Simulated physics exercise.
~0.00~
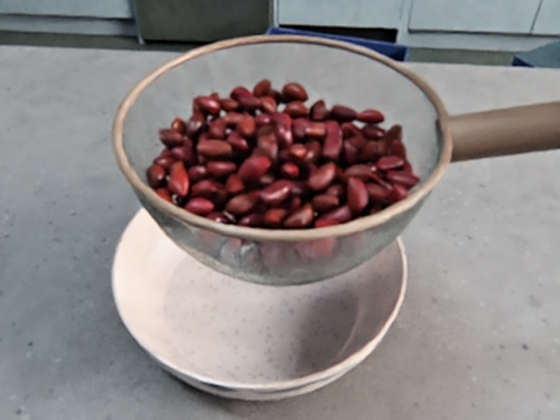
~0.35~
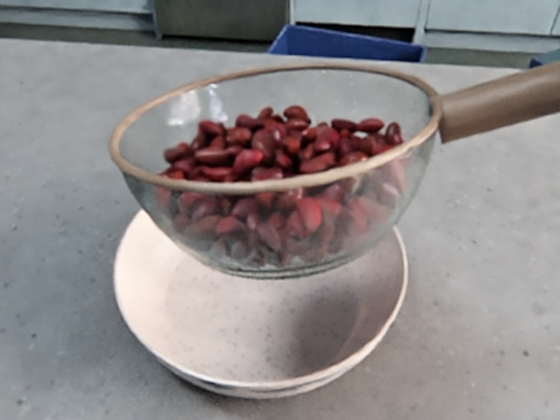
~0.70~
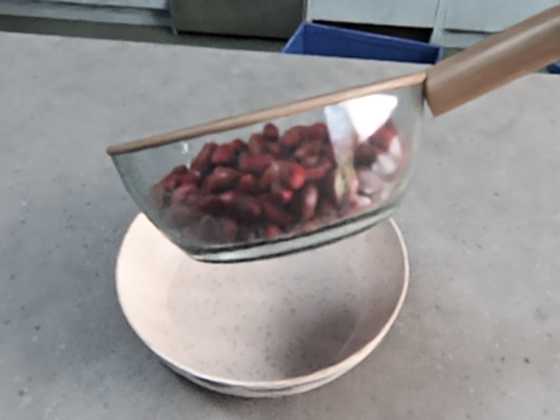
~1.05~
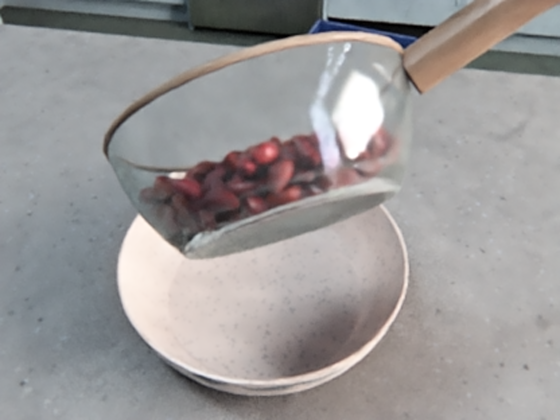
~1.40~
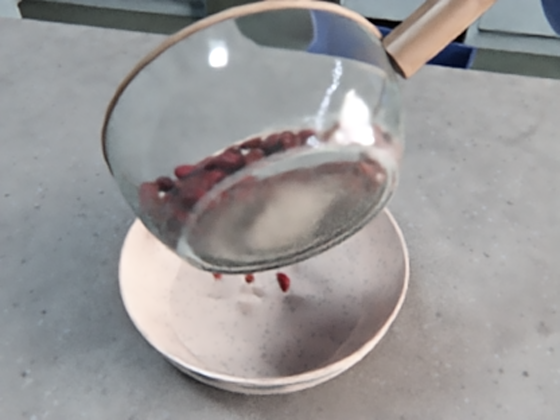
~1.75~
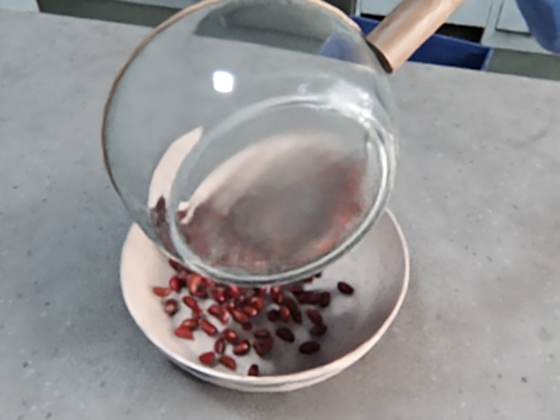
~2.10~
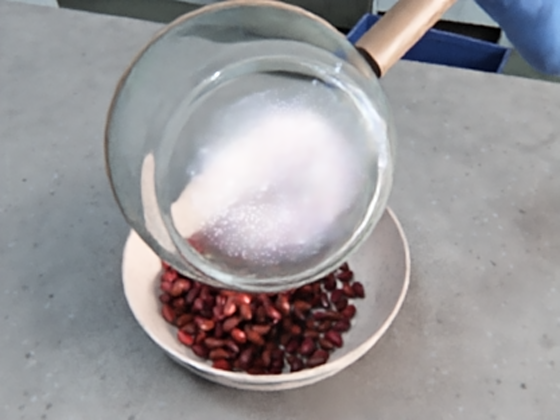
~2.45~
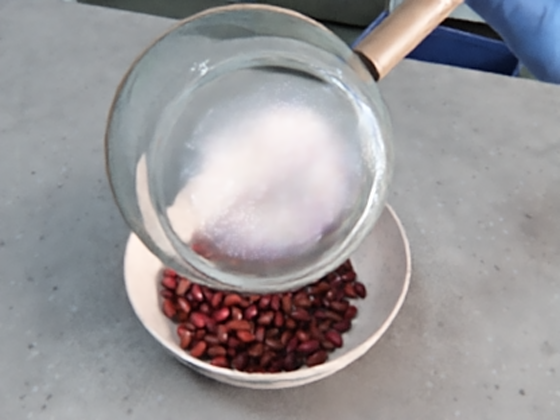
To begin with, a clear glass pan with a tan rim and handle, full of dark red kidney beans, is held level above an empty pale bowl on a speckled gray counter. The pan tips steadily toward the viewer, and the beans settle against its lower side. As it tilts further, the first few beans drop into the bowl. More then tumble out in a rush, scattering across the bottom and piling up, while a blue-gloved hand shows at the upper right. Finally the pan hangs steeply tipped and empty above the bowl, which holds a broad heap of beans.
